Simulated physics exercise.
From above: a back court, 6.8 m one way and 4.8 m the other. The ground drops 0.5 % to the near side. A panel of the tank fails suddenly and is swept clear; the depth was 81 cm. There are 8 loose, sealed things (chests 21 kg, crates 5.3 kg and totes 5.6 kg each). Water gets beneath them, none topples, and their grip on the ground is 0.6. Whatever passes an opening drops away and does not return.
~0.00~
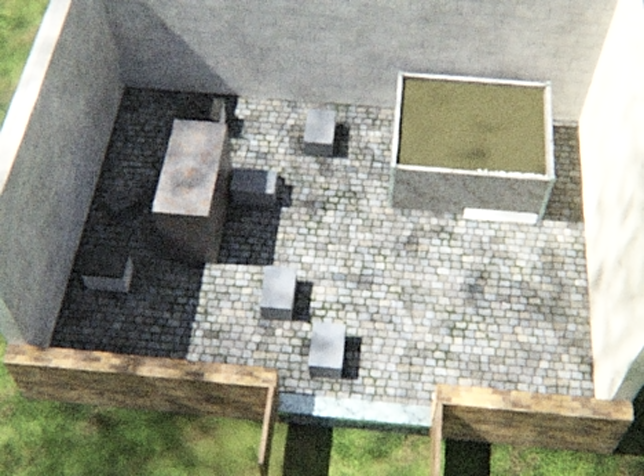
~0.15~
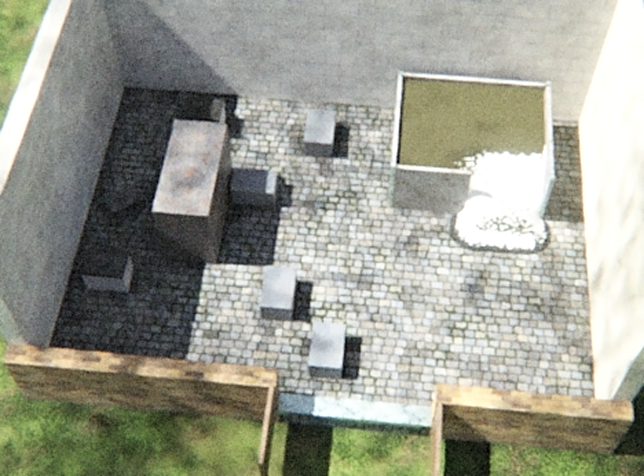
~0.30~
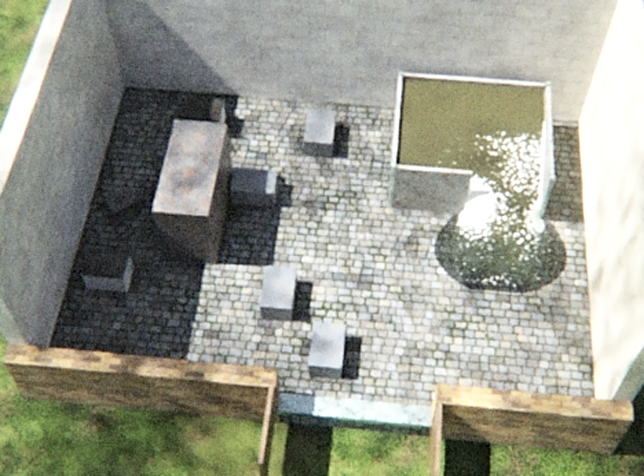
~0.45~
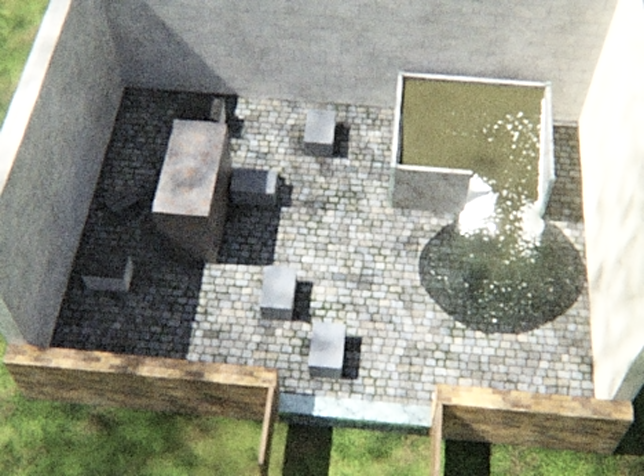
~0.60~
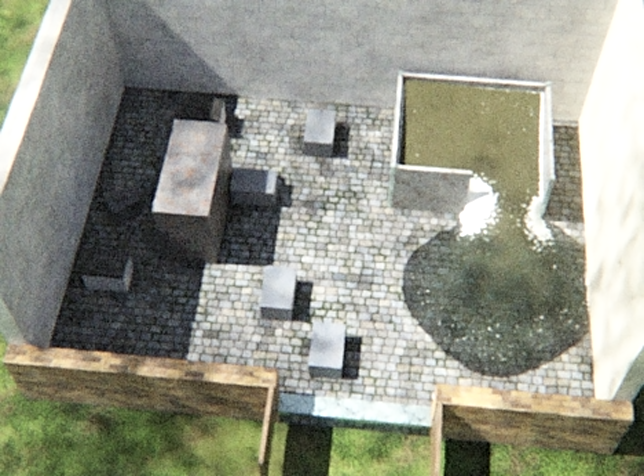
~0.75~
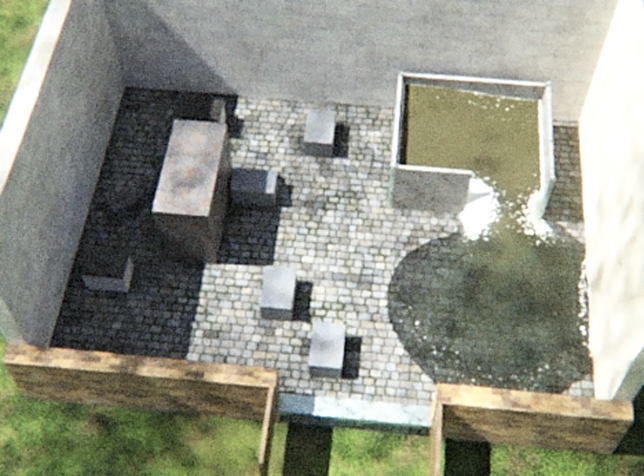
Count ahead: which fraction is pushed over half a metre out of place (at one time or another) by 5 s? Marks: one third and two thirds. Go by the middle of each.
Share: From one to two thirds.
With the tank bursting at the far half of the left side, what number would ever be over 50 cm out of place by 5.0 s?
Then 8.
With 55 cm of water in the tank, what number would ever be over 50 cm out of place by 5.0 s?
Then 2.
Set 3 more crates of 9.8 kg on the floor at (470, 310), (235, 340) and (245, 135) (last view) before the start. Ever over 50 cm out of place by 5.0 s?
In turn: Past it, past it, less.
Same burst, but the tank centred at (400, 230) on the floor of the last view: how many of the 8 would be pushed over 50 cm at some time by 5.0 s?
Then 0.
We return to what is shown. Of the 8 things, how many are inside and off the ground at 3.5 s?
I count 1.
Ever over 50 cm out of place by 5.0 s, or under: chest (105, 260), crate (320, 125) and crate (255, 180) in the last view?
In turn: Less, less, past it.
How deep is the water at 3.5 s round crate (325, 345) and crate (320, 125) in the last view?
About 6 and 0 cm.
After 1.1 s 0 of 8 are over 50 cm from their spots; 0 afloat.
After 2.2 s 0 of 8 are over 50 cm from their spots; 0 afloat.
After 3.5 s 2 of 8 are over 50 cm from their spots; 1 afloat.
After 5.0 s 3 of 8 are over 50 cm from their spots, and 3 have been at some point; 2 afloat.
